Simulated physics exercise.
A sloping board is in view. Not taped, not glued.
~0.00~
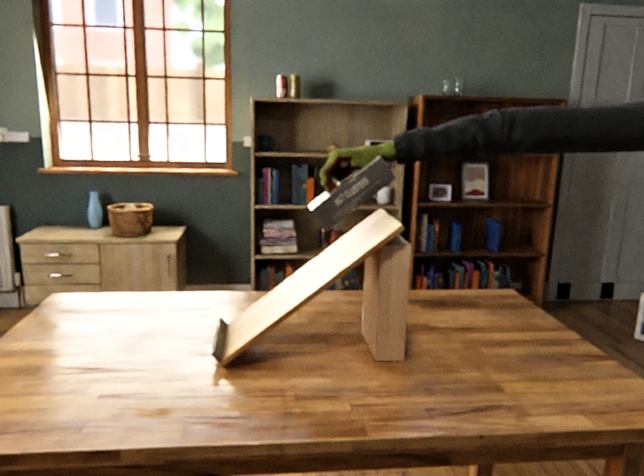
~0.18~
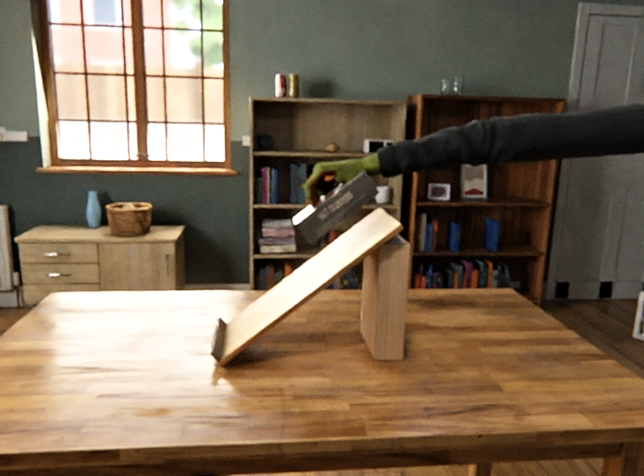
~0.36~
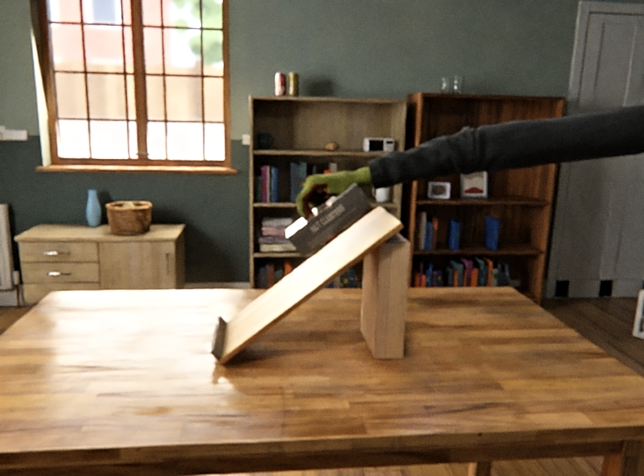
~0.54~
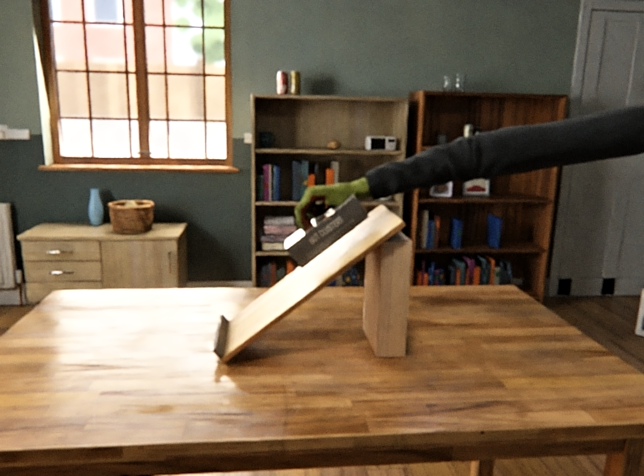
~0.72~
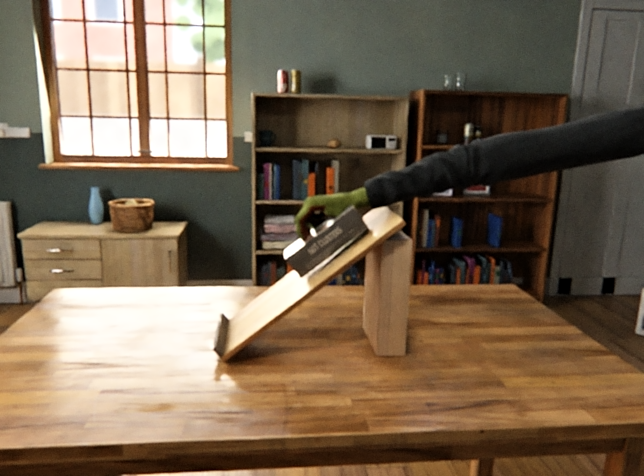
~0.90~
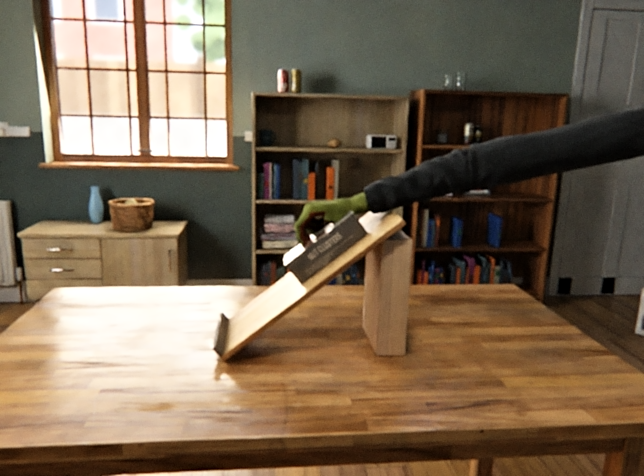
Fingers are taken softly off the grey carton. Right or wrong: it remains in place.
Wrong, it moves down.
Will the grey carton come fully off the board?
Watch the grey carton: It stays aboard.
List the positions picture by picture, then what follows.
In the first picture, coming down; grey carton (351, 192).
In the second picture, coming down; grey carton (335, 206).
In the third picture, coming down; grey carton (327, 218).
In the fourth picture, coming down; grey carton (326, 229).
In the fifth picture, coming down; grey carton (325, 239).
In the sixth picture, set down, still held; grey carton (325, 245).
By 1.30 s, grey carton moved a little near (298, 265).
By 1.50 s, grey carton moved about its own width near (251, 301).
When it is over (2.1 s), moved from the start, grey carton. End places, in pixels of the last picture, grey carton near (251, 301). The grey carton runs down the board.
